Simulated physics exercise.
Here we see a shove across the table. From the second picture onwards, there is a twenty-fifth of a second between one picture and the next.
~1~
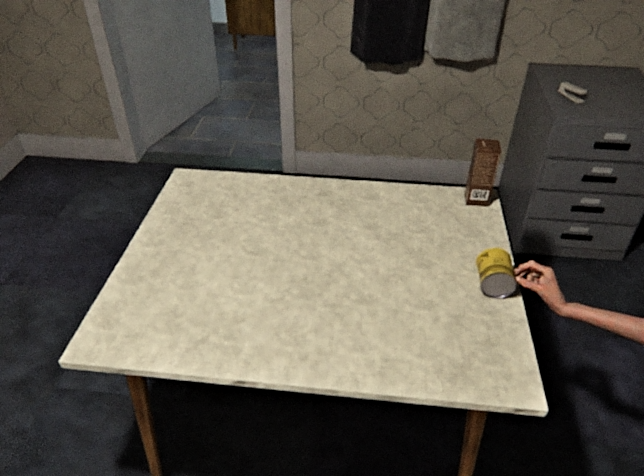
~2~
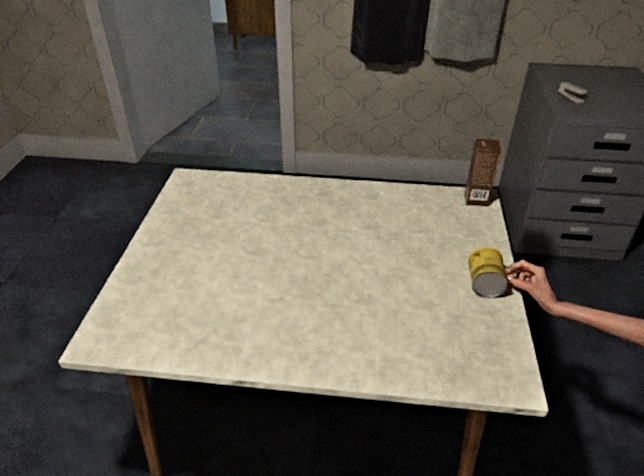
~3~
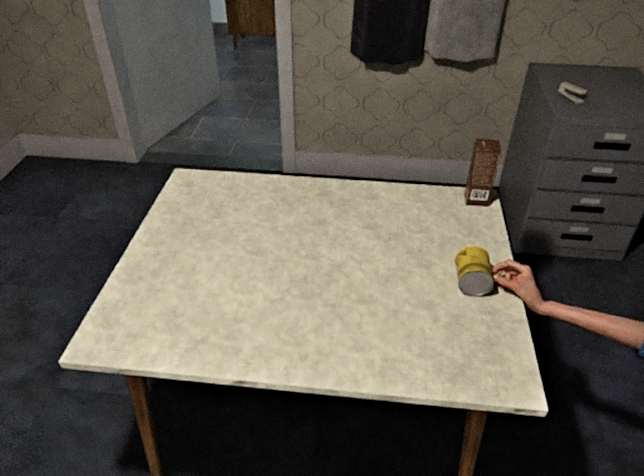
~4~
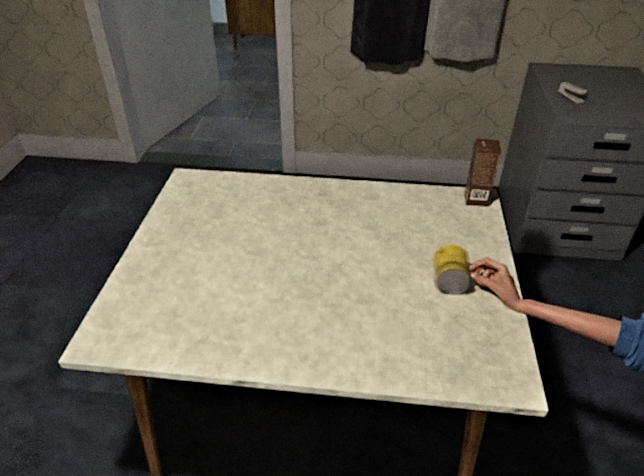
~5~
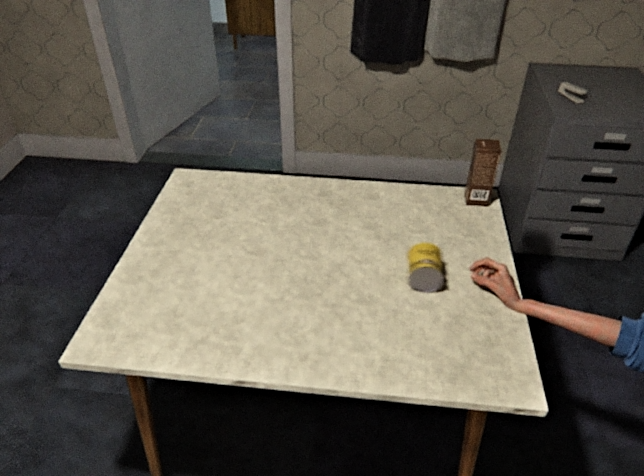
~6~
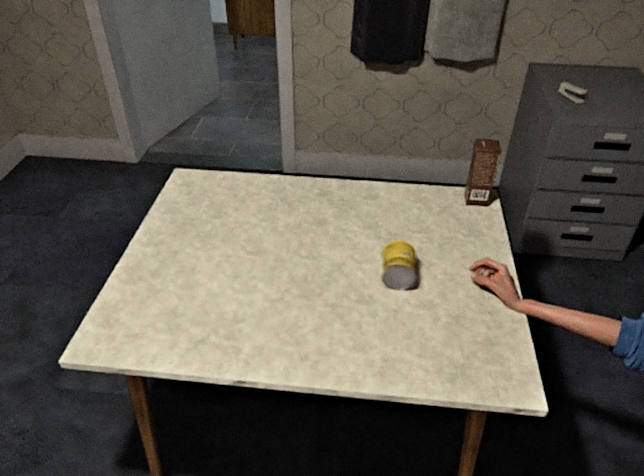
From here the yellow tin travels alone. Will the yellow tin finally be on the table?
No, it ends off the table.
Then, 0.20 s later than the last frame, yellow tin moved well along near (274, 256).
Then, 0.40 s later than the last frame, yellow tin moved well along near (157, 246).
Then, 0.70 s later than the last frame, yellow tin now off the table.
Then, 0.90 s later than the last frame, things are still on the move.
When it is over, off the table, yellow tin.
